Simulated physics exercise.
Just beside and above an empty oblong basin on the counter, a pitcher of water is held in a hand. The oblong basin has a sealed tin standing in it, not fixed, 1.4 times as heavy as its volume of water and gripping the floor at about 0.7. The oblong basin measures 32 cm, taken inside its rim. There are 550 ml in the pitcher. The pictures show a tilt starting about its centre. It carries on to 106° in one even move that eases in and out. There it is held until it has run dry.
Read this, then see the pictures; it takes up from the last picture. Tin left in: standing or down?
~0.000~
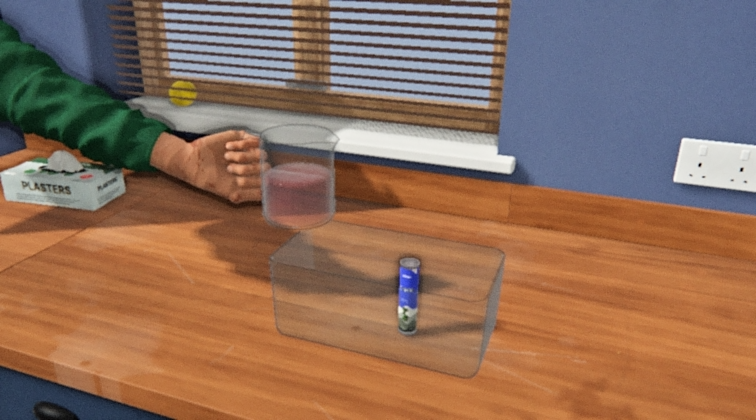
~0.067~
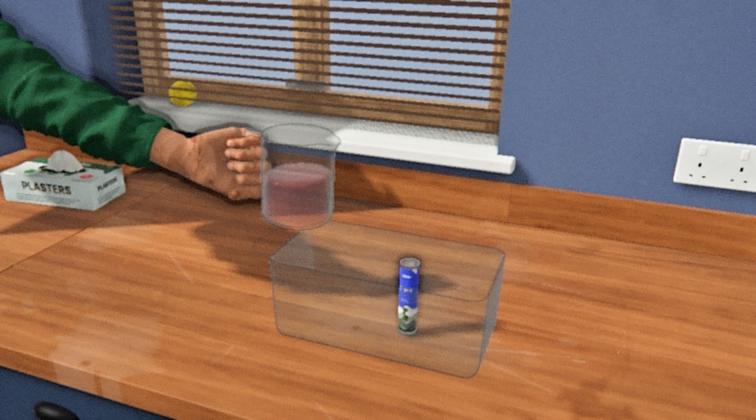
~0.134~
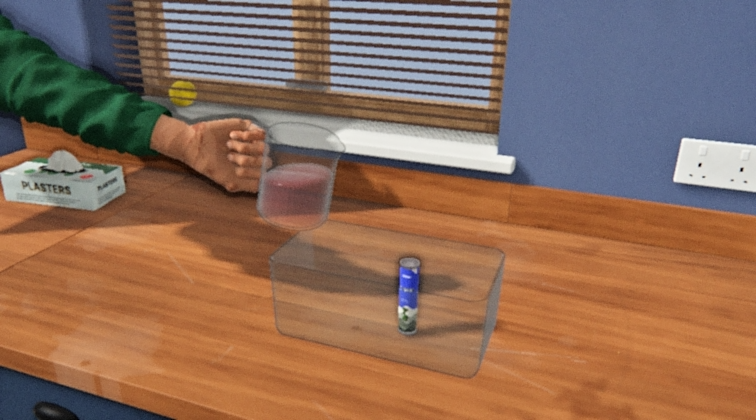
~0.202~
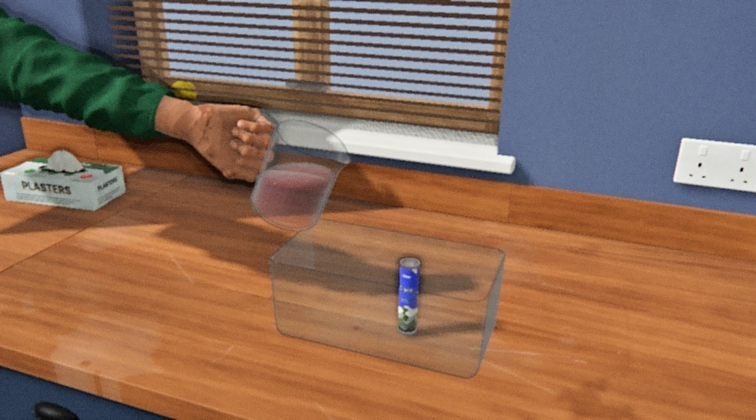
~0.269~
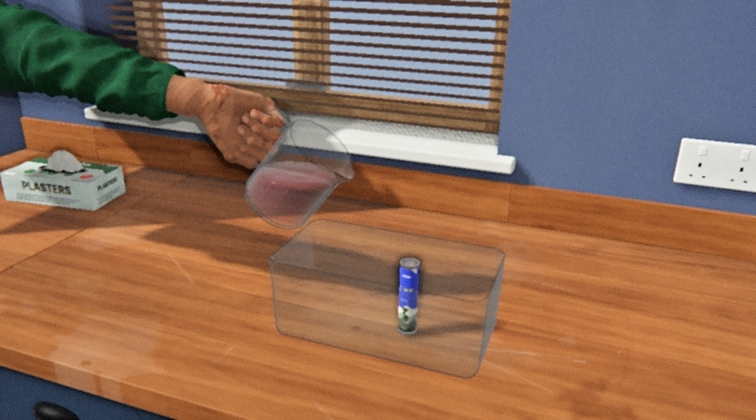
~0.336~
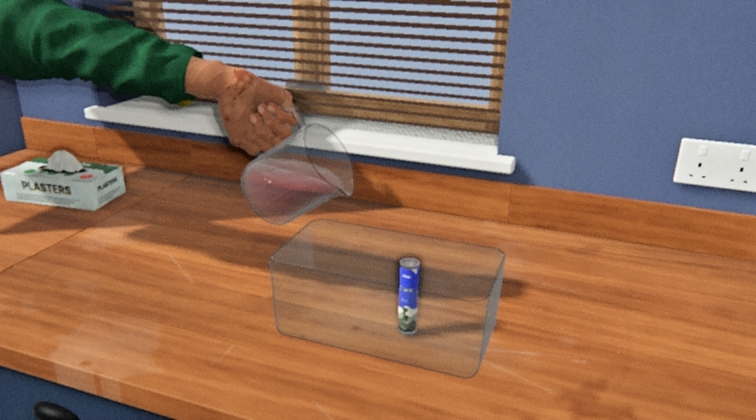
Standing.
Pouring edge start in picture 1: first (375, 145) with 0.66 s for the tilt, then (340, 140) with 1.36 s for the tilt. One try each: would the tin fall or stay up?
The tin overturns the first time and stays vertical the second time.
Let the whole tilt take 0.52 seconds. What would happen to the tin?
The tin stays balanced.
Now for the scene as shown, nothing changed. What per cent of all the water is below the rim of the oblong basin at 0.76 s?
About 72 %.
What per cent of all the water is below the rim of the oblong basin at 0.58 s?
Fraction in basin: Approx. 18%.
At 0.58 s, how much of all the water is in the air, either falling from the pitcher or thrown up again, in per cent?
Near 20 per cent at that time.
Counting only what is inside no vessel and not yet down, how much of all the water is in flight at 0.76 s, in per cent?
Near 8 per cent, I'd say.
Then, 0.58 s in, the tilt is 102° and 62 per cent is still to pour; the tin stands where it began.
Then, 0.76 s in, the tilt is 106° and 20 per cent is still to pour; the tin stands where it began.
Then, 0.95 s in, the tilt is 106° and 4 per cent is still to pour; the tin stands where it began.
Then, 1.16 s in, the tilt is 106° and 0 per cent is still to pour; the tin stands where it began.
Finally, the tin stands where it began.
